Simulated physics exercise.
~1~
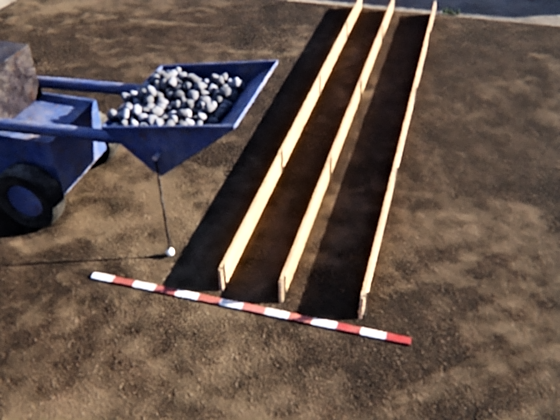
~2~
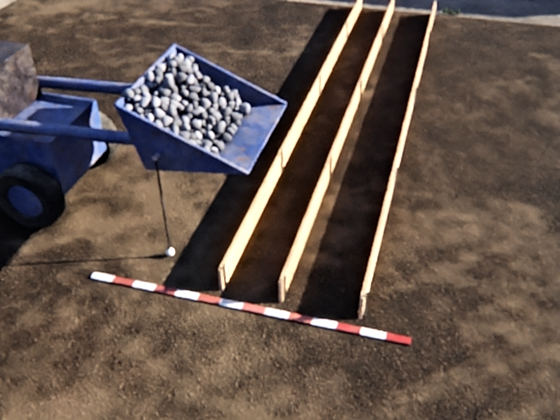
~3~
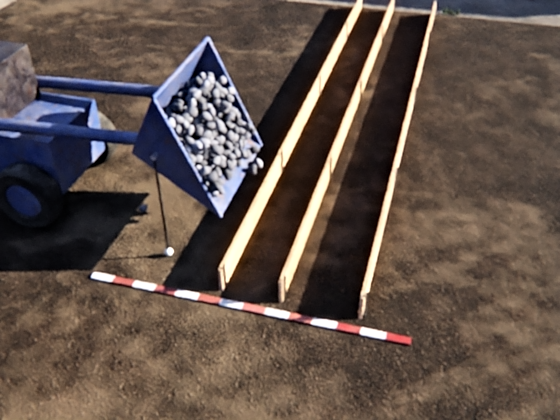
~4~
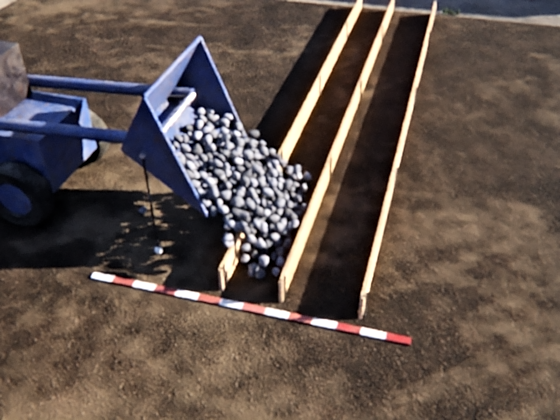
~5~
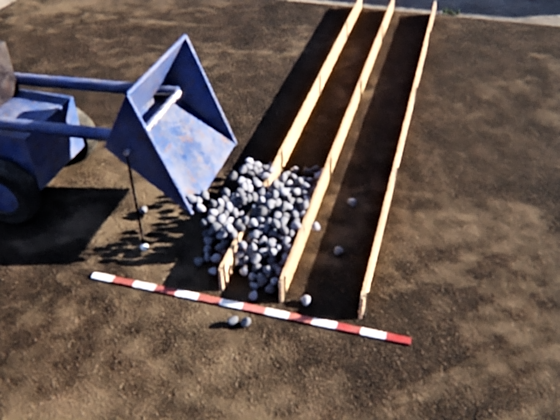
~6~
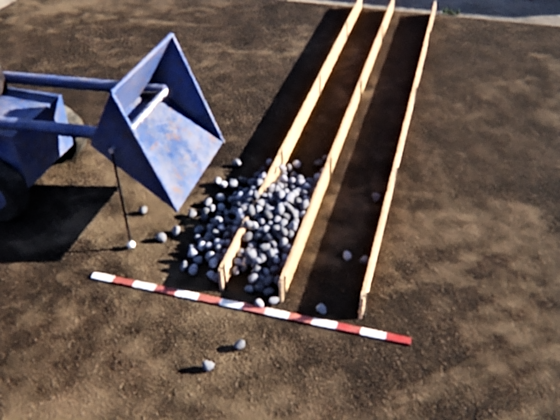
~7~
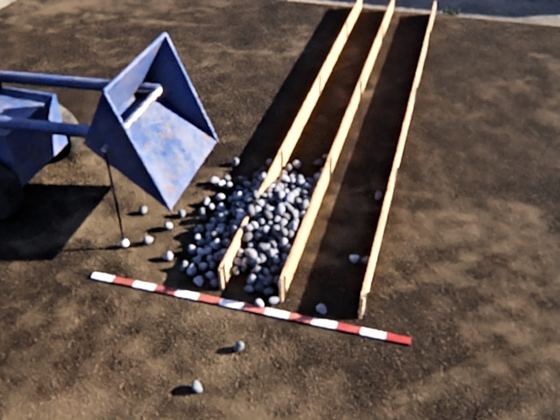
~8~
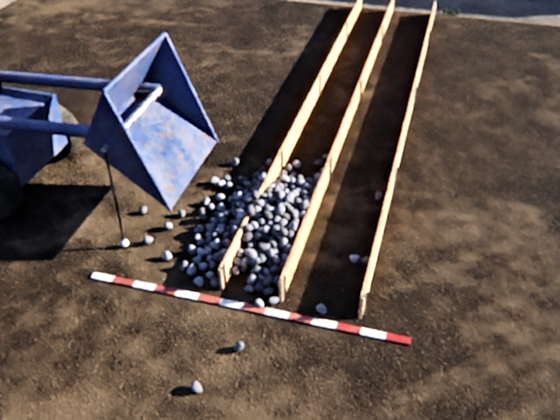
A blue skip tips grey stones onto the ground and wooden boards, then backs left and stops.
